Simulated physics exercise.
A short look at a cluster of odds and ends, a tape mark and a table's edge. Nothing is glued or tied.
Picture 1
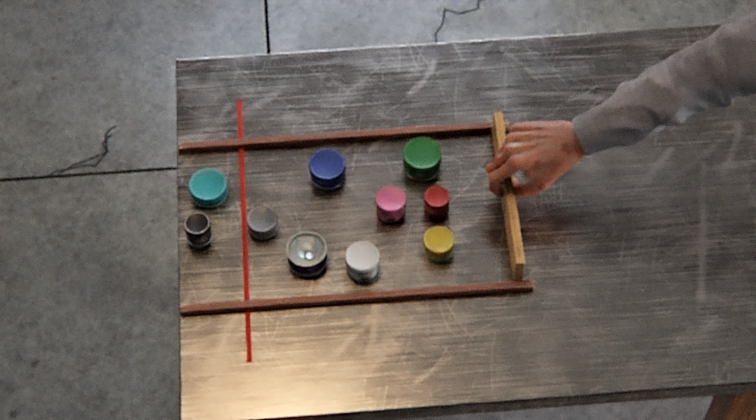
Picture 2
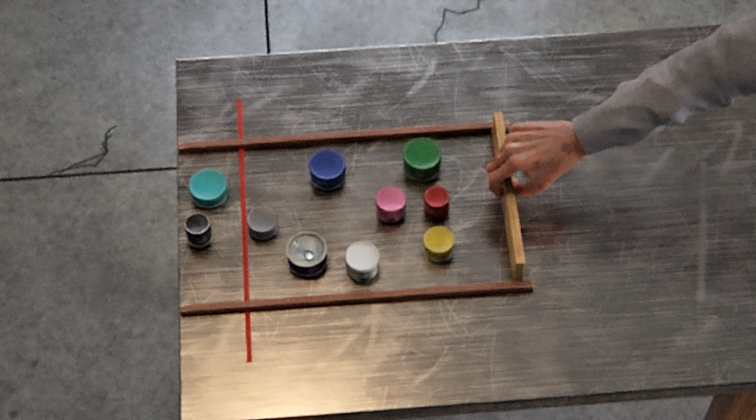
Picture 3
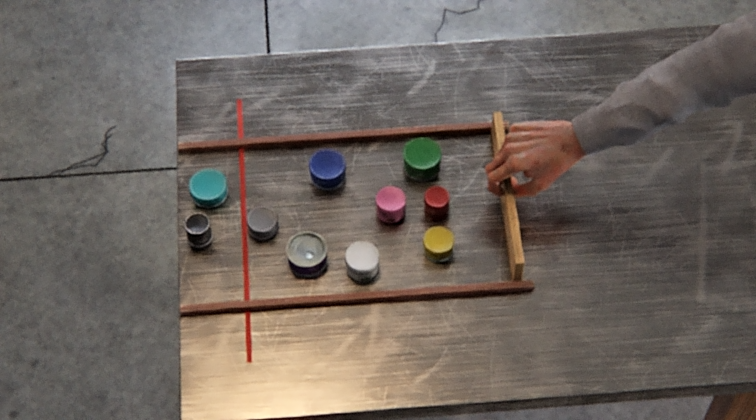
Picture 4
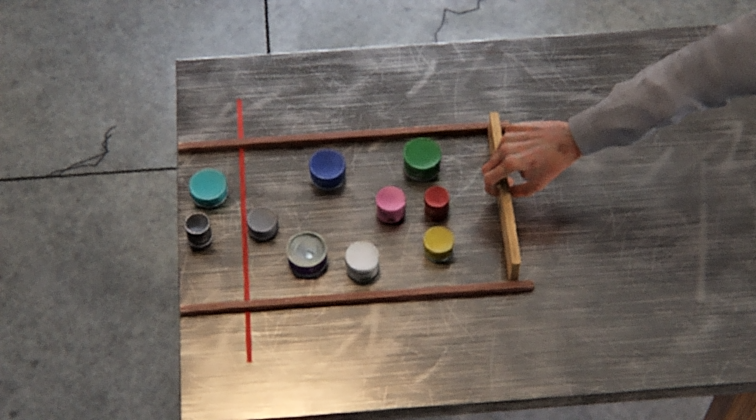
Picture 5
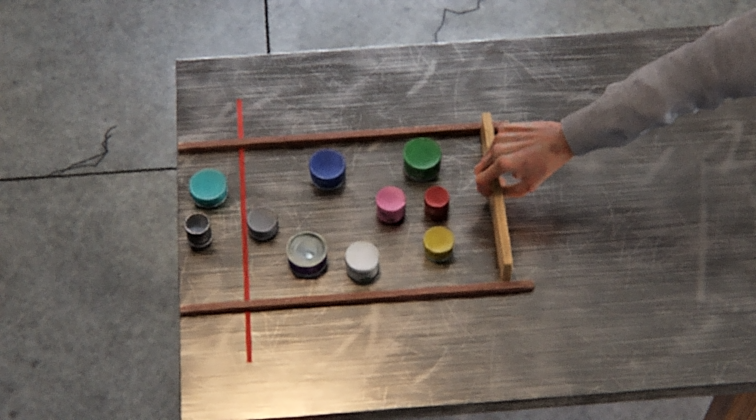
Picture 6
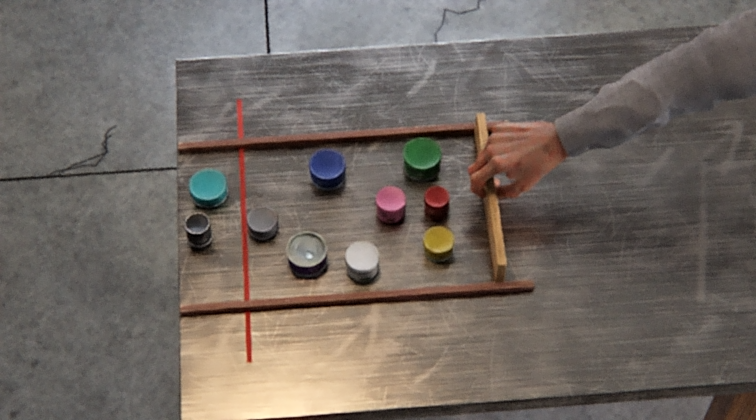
A hand slides a wooden board slightly left toward colourful tins lying still between two strips.
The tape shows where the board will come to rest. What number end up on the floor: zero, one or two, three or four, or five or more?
The number that fall off is one or two.
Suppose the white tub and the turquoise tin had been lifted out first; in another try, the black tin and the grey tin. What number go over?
Fallen: 0, and 1 in the other try.
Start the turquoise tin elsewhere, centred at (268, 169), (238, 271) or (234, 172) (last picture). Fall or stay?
The turquoise tin drops off; goes over; falls.
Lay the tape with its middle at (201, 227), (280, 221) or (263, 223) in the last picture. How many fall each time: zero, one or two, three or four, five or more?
For each place: 5 or more; none at all; 1 or 2.
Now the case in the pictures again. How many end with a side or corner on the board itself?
It touches 4.
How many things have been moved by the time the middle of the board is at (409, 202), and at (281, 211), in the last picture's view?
At the one place 4, at the other 9.
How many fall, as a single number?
In all, 1 of them.
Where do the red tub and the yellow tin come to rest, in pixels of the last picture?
First (231, 214), then (230, 258).
A little later, none off yet; black tin at rest near (198, 230); turquoise tin at rest near (209, 188); grey tin at rest near (263, 223).
When it is over, the number that fall off is one or two; down, turquoise tin.
